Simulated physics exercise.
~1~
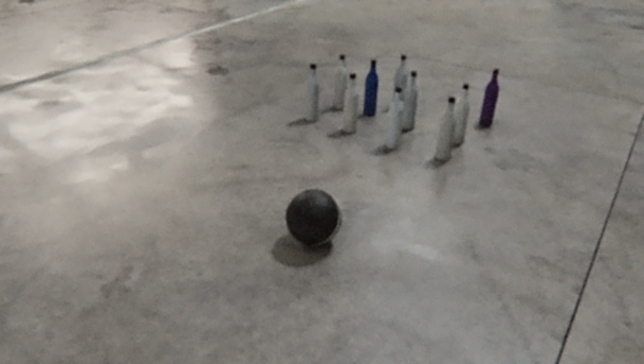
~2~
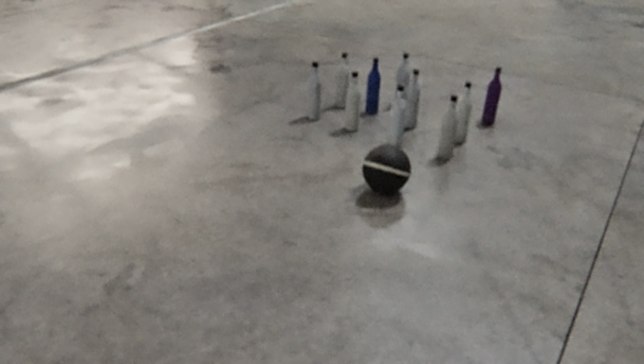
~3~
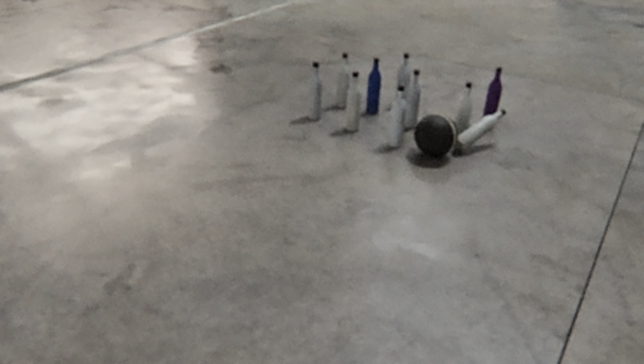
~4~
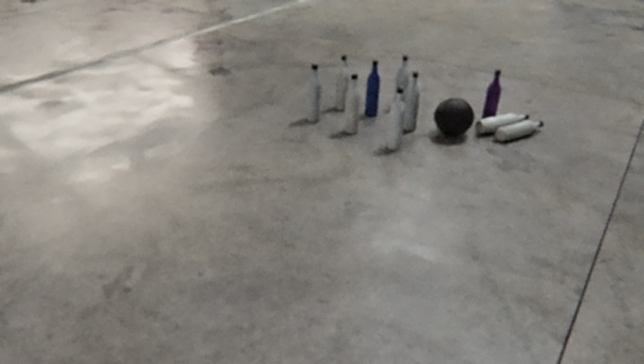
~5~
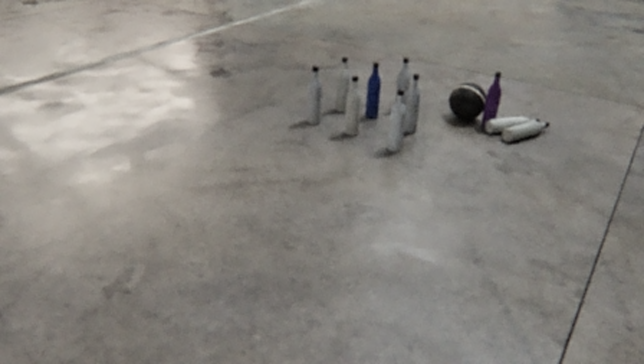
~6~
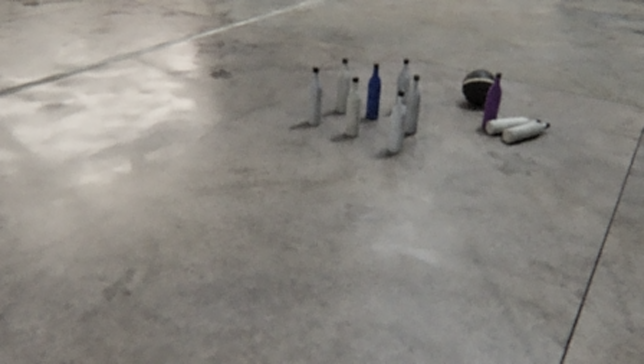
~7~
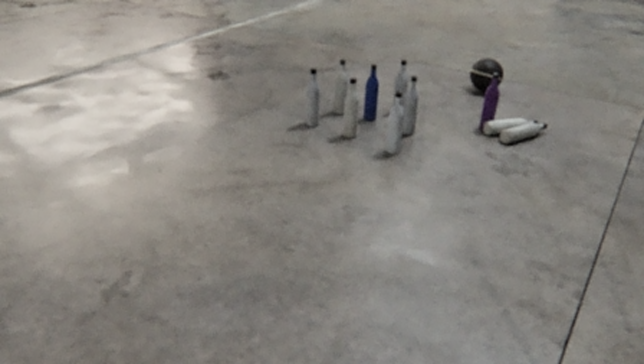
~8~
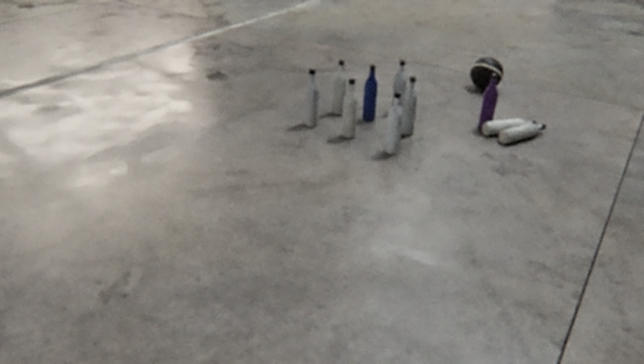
A dark ball rolled across the concrete floor toward a group of standing bottles and knocked over two white ones on the right, then rolled on behind the purple bottle, while the blue, purple and other white bottles stayed upright.
